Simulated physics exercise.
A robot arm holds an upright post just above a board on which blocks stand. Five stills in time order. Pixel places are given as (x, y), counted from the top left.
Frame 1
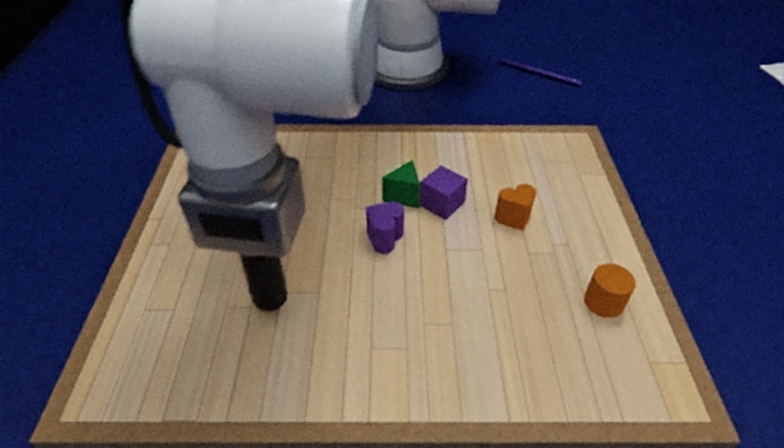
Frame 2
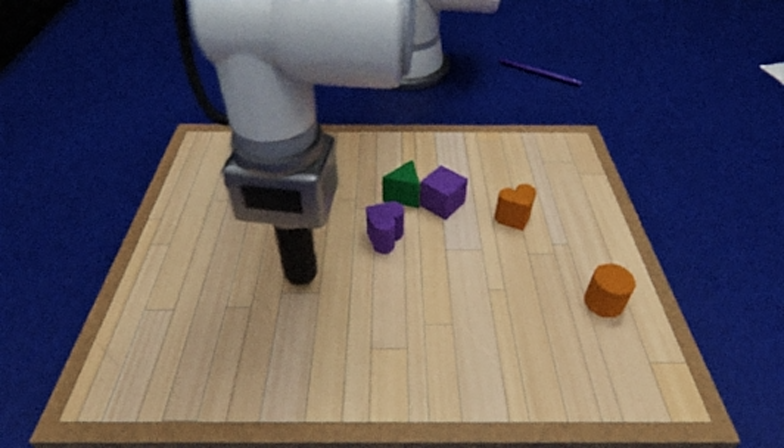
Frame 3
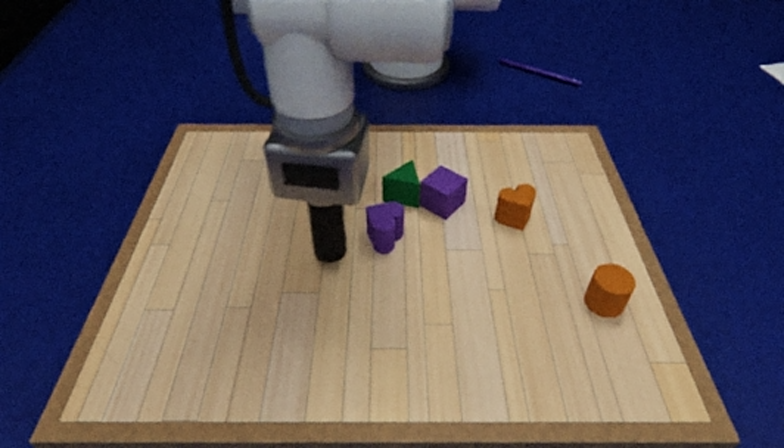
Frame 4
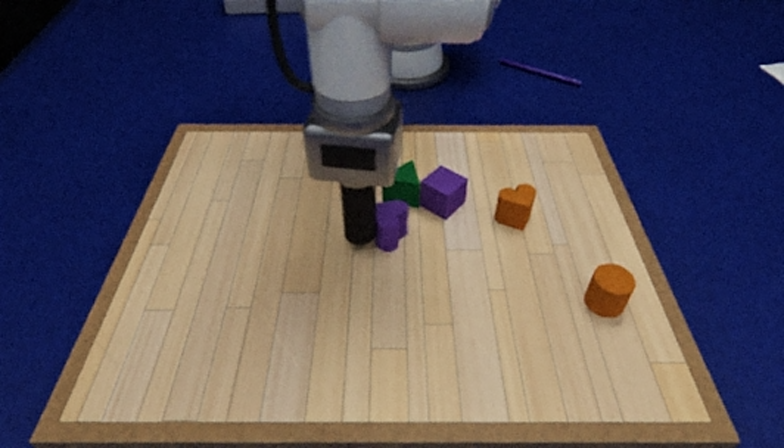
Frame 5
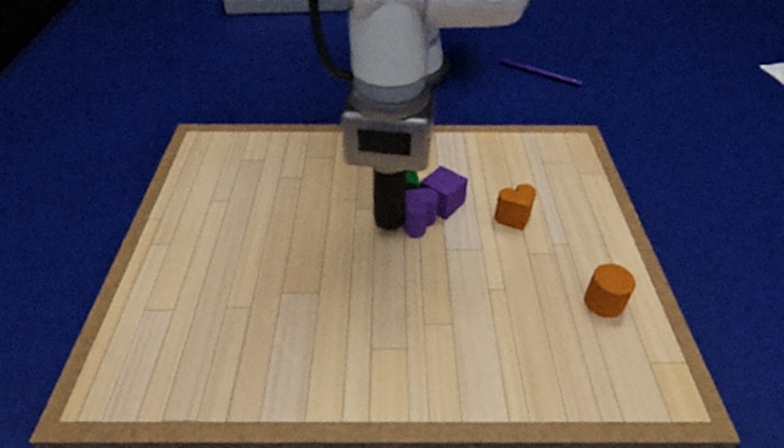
The clip opens on a robot arm holding a dark post over the left side of a wooden board where purple, green and orange blocks stand. The arm moves the post right and away from the viewer, then pushes the purple heart block rightward, close beside the purple square block.
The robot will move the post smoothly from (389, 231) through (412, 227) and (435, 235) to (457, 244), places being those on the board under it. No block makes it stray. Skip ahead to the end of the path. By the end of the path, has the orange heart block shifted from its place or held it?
It is untouched.
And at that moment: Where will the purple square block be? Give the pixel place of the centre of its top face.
I'd say the purple square block ends with its top centre at (459, 171).
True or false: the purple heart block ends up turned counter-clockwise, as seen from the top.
That claim is true.
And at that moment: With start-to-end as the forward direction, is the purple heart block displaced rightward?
I expect not.
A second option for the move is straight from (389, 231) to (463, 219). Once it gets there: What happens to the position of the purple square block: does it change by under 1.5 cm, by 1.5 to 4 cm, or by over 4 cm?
Offset: 1.5 to 4 cm.
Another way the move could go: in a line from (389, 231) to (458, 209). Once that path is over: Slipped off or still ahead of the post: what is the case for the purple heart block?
It holds its place in front.
The first path, step by step. Halfway along, post (425, 220); purple heart block (451, 195), turned 20° anticlockwise; purple square block (458, 172), turned 35° anticlockwise.
At the end, post (458, 233); purple heart block (464, 197), turned 50° anticlockwise; purple square block (459, 171), turned 35° anticlockwise; orange heart block unmoved.
